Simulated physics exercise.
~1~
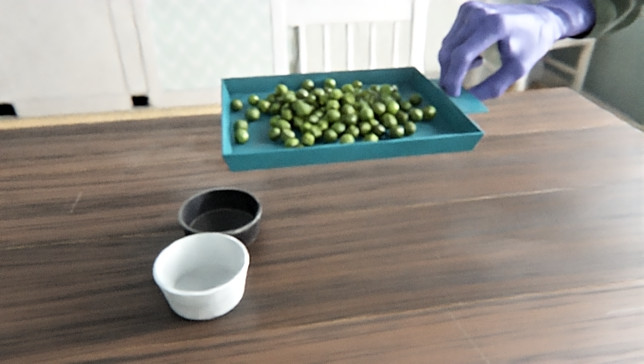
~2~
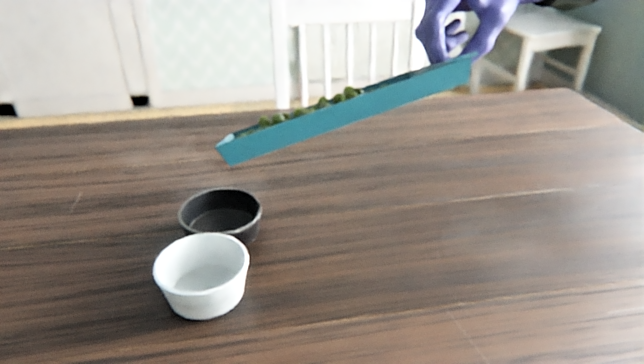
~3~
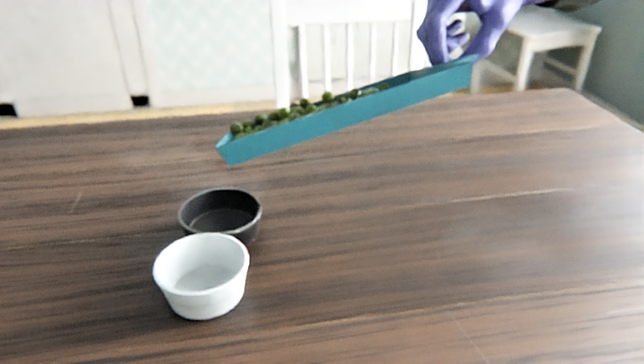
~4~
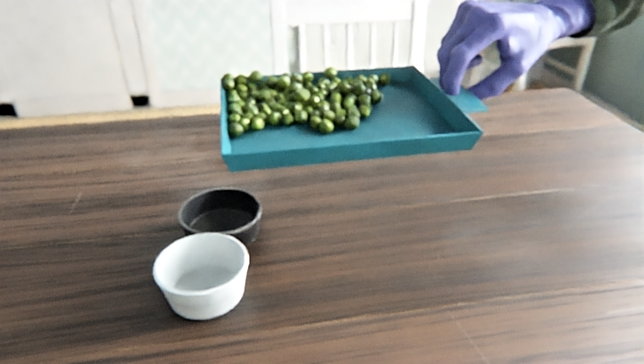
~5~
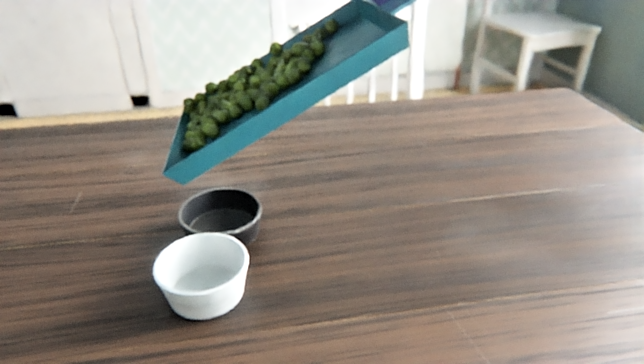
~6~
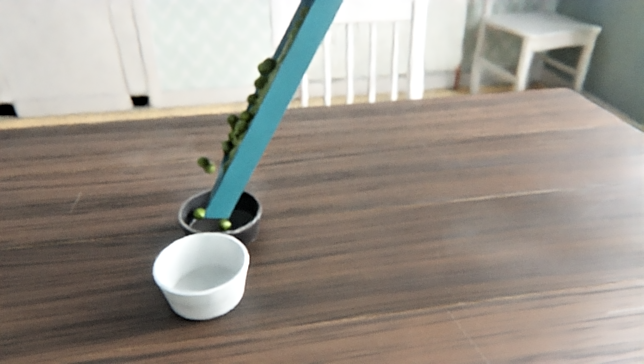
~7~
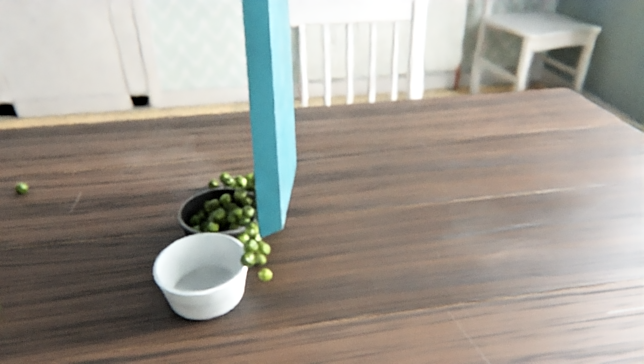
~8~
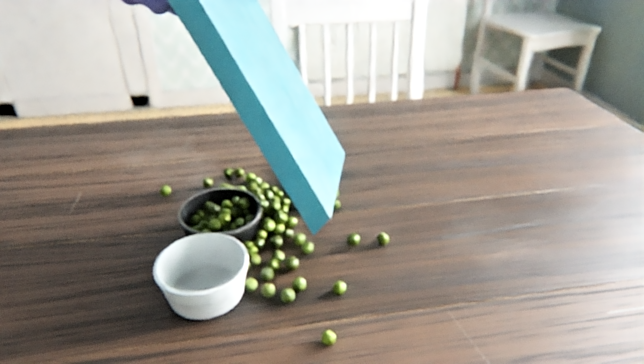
We see a purple-gloved hand tilt a teal tray of small green olives leftward, level it, then move it left and tip it steeply over a black dish behind a white one, leaving some olives in the black dish, many scattered on the table, and the white dish empty.
